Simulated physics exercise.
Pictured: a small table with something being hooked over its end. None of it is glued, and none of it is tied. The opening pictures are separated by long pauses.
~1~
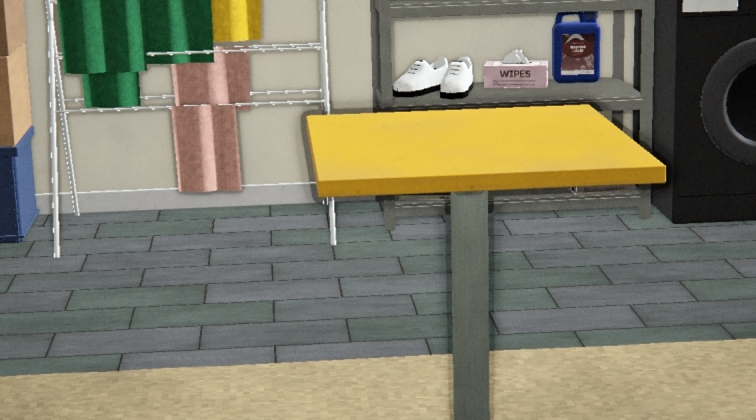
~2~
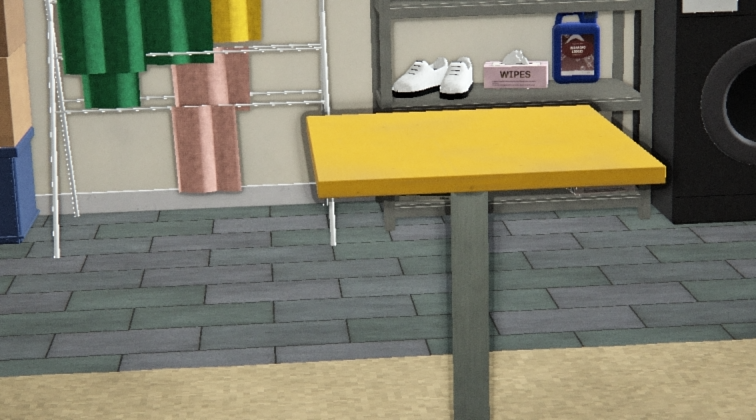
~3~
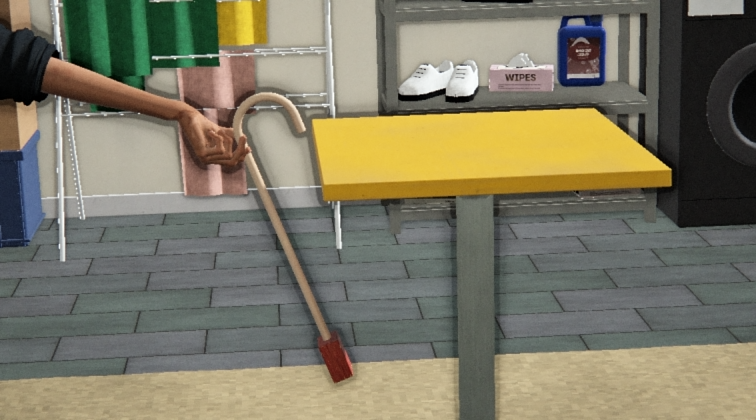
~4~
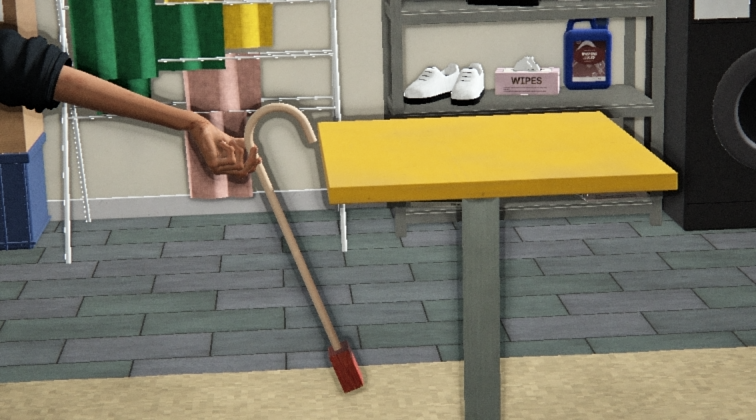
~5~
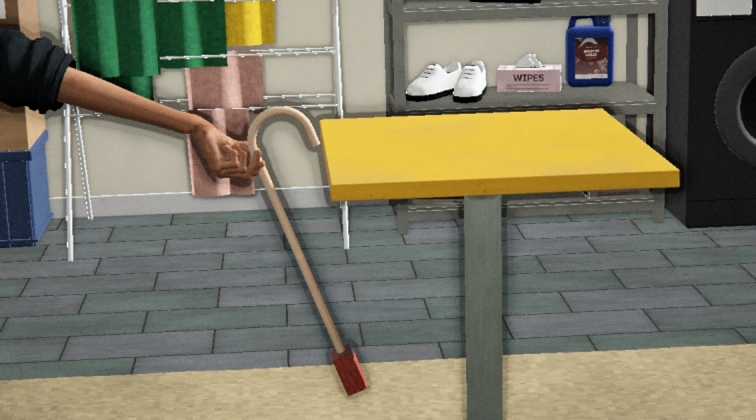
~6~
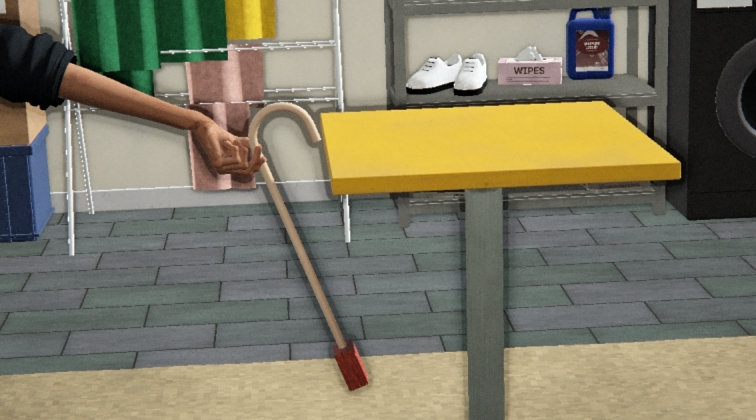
A hand came in from the left holding a hooked cane with a red brush at its lower end, brought the hook to the yellow table's left edge, and kept holding it there.
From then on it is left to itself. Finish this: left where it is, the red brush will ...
Left where it is, the red brush will slip off.
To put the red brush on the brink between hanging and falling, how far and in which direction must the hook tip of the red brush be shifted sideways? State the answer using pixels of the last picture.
Rightward, near 8 pixels.
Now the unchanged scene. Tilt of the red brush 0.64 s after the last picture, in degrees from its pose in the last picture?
I'd put the tilt at around 50 degrees.
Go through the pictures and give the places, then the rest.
The first frame shows table (469, 146).
The second frame shows table (469, 147).
The third frame shows still on the way; red brush (310, 234); table (474, 150).
The fourth frame shows still on the way; red brush (321, 244); table (480, 153).
The fifth frame shows still on the way; red brush (324, 247); table (482, 150).
The sixth frame shows in place, still held; red brush (326, 243); table (483, 143).
Then, 0.40 s after the last picture, red brush falling near (300, 363).
Then, 0.64 s after the last picture, red brush falling.
At rest, the red brush falls to the floor.
